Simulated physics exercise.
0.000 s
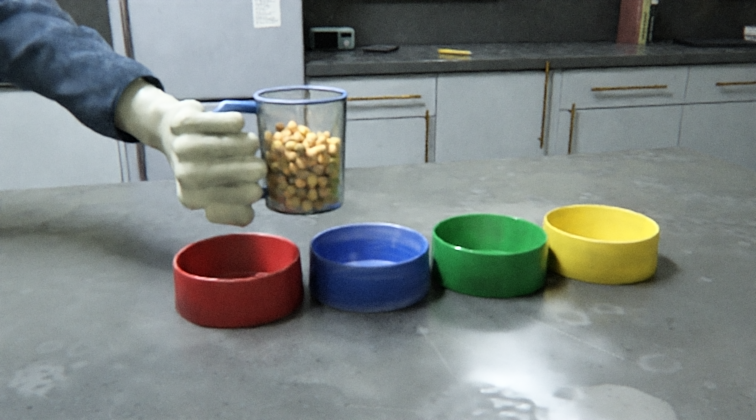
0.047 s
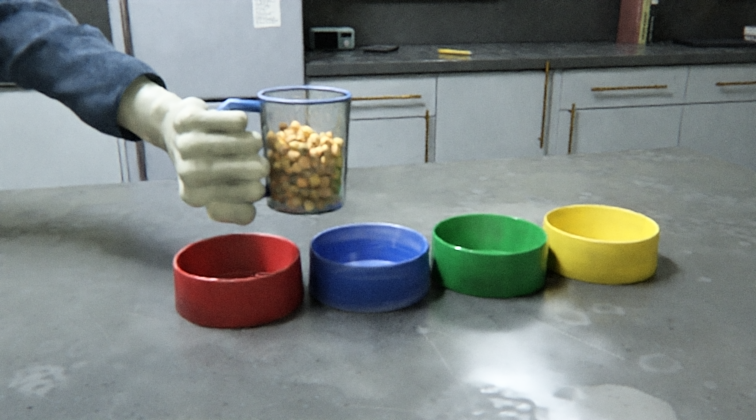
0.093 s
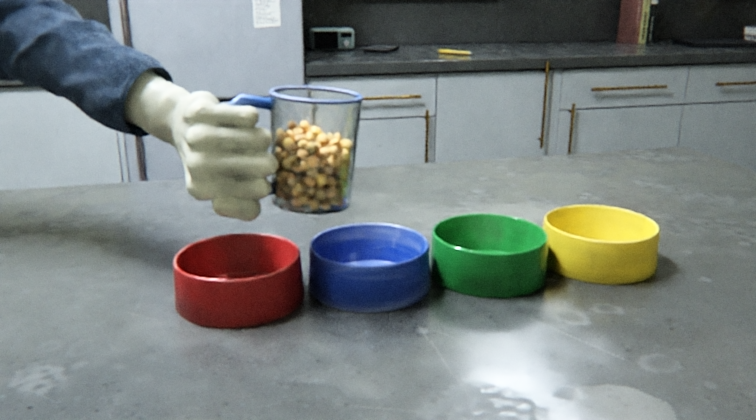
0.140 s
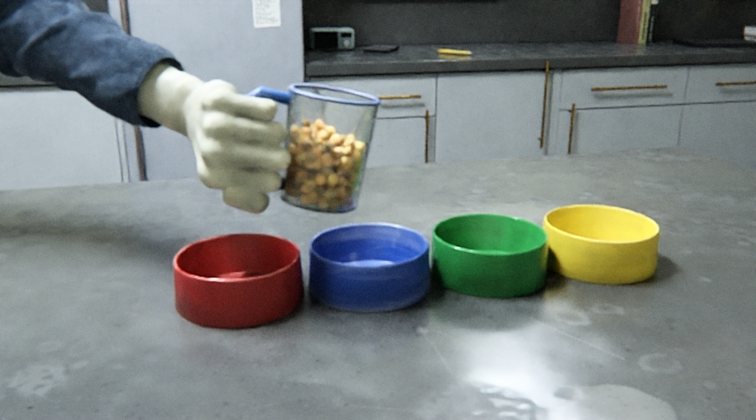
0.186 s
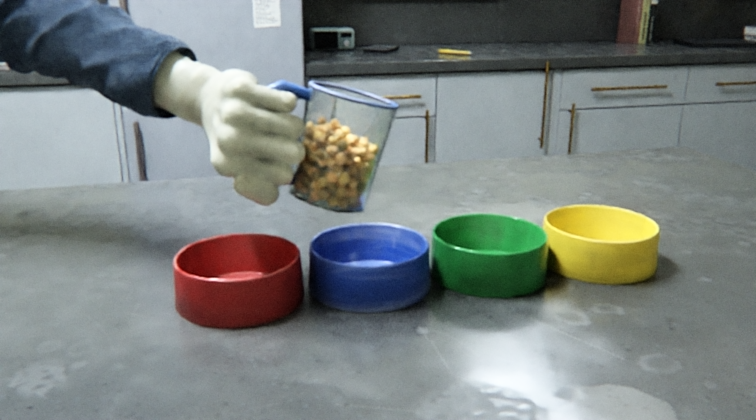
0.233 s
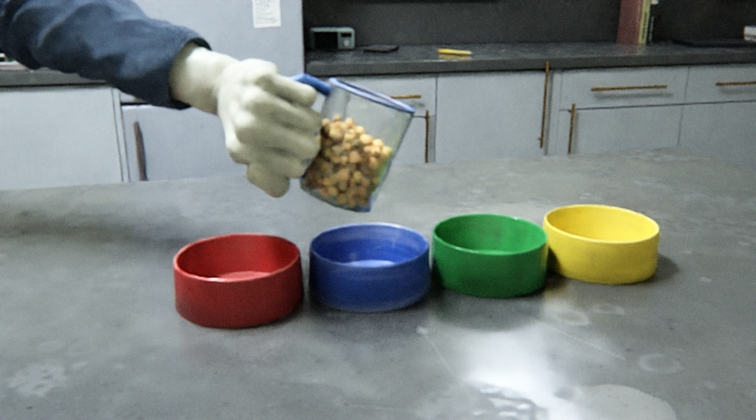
Gloved hand holding a clear cup of chickpeas, moving right and tilting it rightward above red, blue, green and yellow dishes.
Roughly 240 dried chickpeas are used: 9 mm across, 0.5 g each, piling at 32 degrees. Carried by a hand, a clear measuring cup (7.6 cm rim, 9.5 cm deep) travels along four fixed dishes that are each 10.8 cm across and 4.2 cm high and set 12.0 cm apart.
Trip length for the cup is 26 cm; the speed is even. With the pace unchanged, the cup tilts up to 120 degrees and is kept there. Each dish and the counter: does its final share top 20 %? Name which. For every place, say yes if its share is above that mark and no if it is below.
Red dish: No, blue dish: No, green dish: No, yellow dish: Yes, counter: No.
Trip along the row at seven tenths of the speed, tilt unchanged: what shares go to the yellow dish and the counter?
Shares: Yellow 80, counter 10.
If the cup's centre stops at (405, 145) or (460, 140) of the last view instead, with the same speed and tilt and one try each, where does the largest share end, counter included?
Largest portions, in order: Green and green.
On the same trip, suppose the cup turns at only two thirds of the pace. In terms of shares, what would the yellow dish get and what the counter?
Then yellow would get 100 and the counter 0.
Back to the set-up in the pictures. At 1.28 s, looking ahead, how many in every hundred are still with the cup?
It should be near 5 per cent.
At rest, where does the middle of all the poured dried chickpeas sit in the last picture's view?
Centre at rest: Approx. (612, 244) px.
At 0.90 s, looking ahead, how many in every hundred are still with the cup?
My estimate is about 100 per cent.
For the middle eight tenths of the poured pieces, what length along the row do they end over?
That stretch measures near 8 centimetres.
Then, at 0.64 s, tilt 72 degrees; cup holds 100 %.
After 0.90 s, tilt 105 degrees; cup holds 100 %.
After 1.28 s, tilt 120 degrees; cup holds 5 %, yellow 85 %.
In the end, at 1.9 s, red 0 %, blue 0 %, green 0 %, yellow 90 %, counter 10 %.
